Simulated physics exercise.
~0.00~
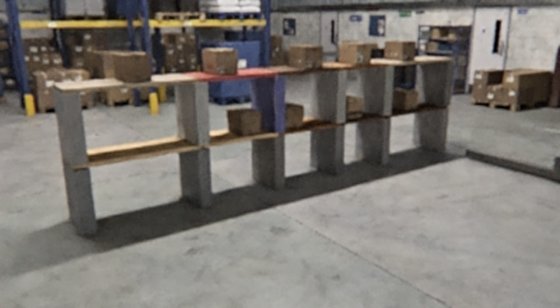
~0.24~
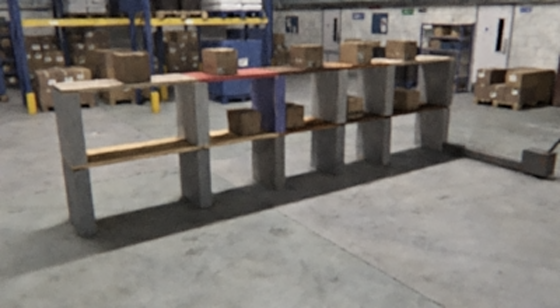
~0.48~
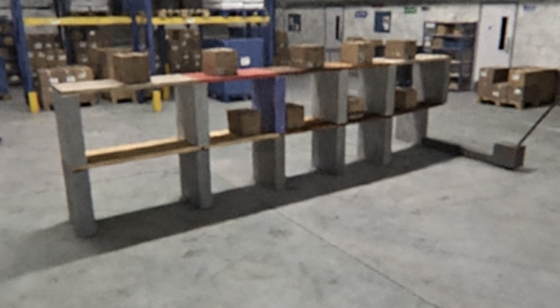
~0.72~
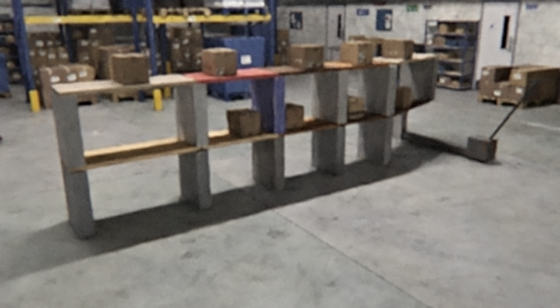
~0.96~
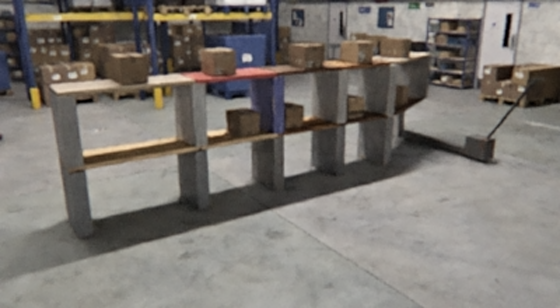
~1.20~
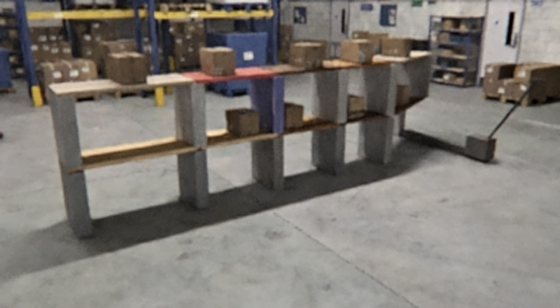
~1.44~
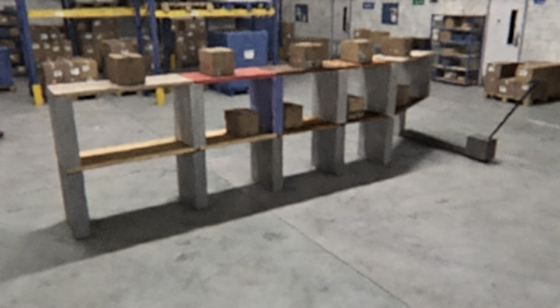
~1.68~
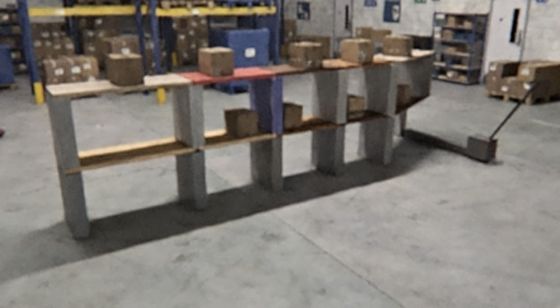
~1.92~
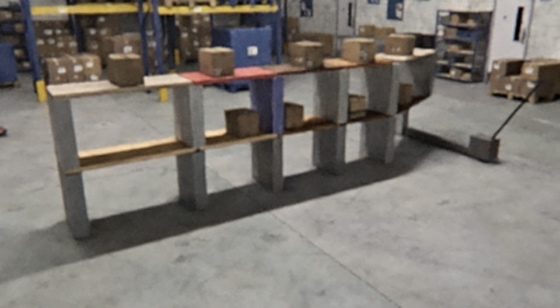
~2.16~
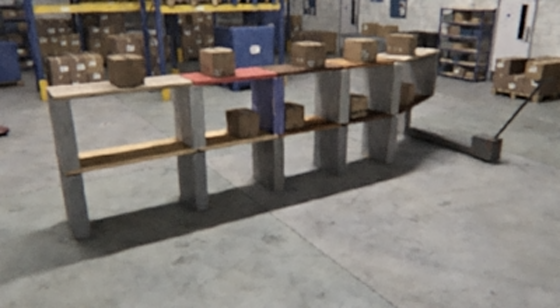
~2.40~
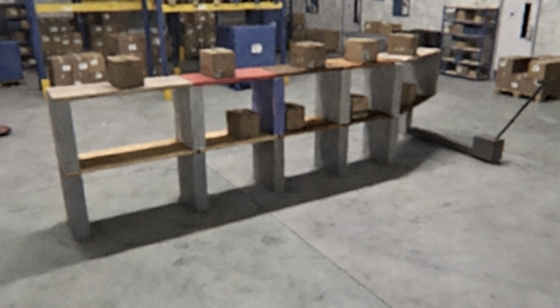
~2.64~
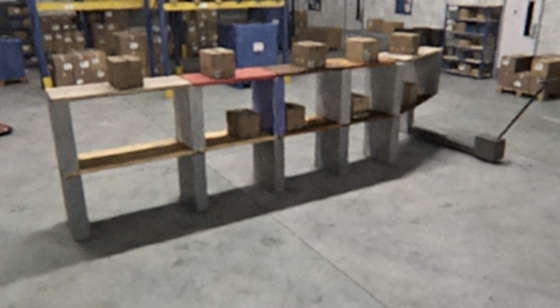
A long two-tier shelf holding boxes stays standing as a jack pushes in at its right end.
